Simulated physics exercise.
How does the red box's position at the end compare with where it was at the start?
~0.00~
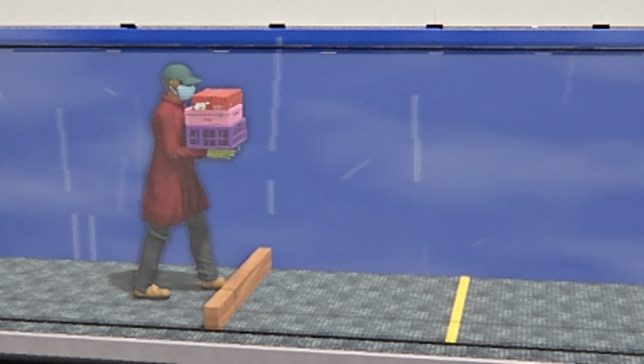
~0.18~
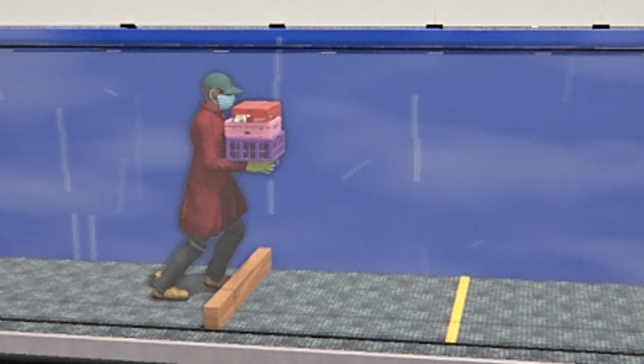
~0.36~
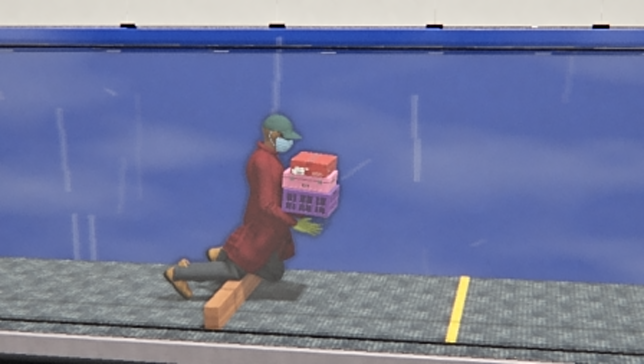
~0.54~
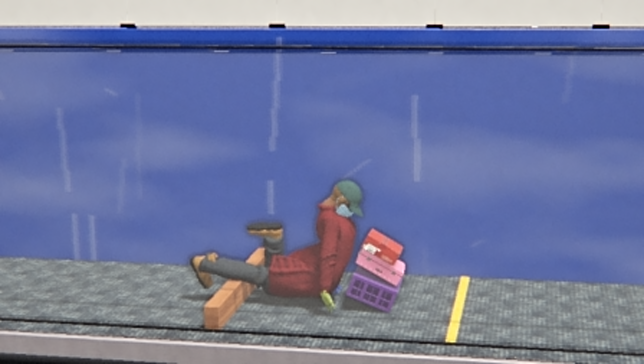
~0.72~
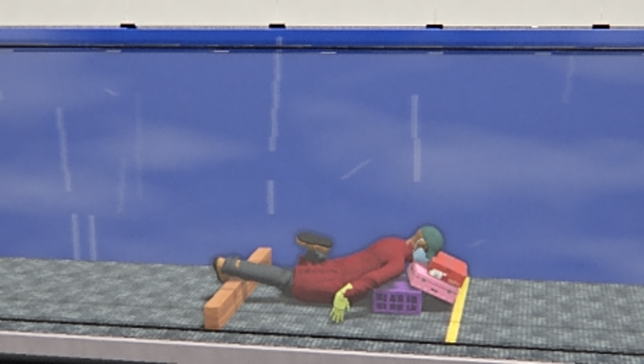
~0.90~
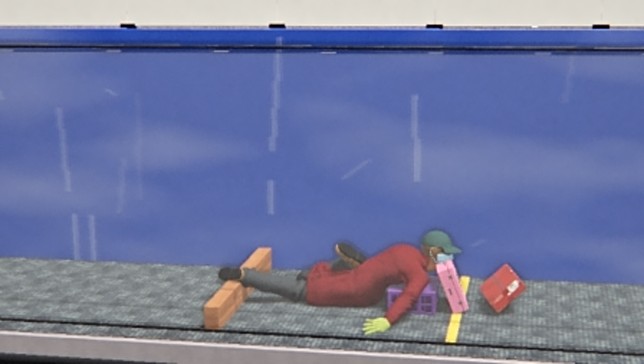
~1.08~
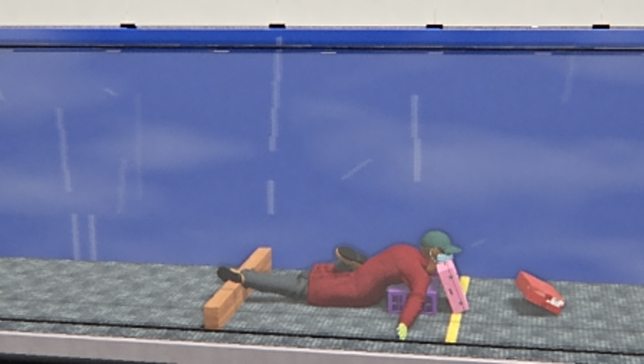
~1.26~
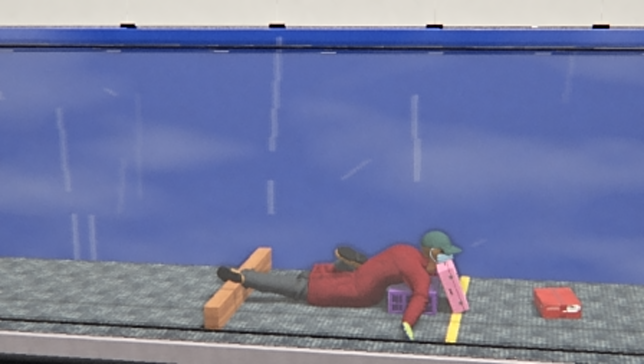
At the start the red box was on top of the stack held by the figure at the left, but by the end it was lying on the floor far to the right, beyond the yellow line.
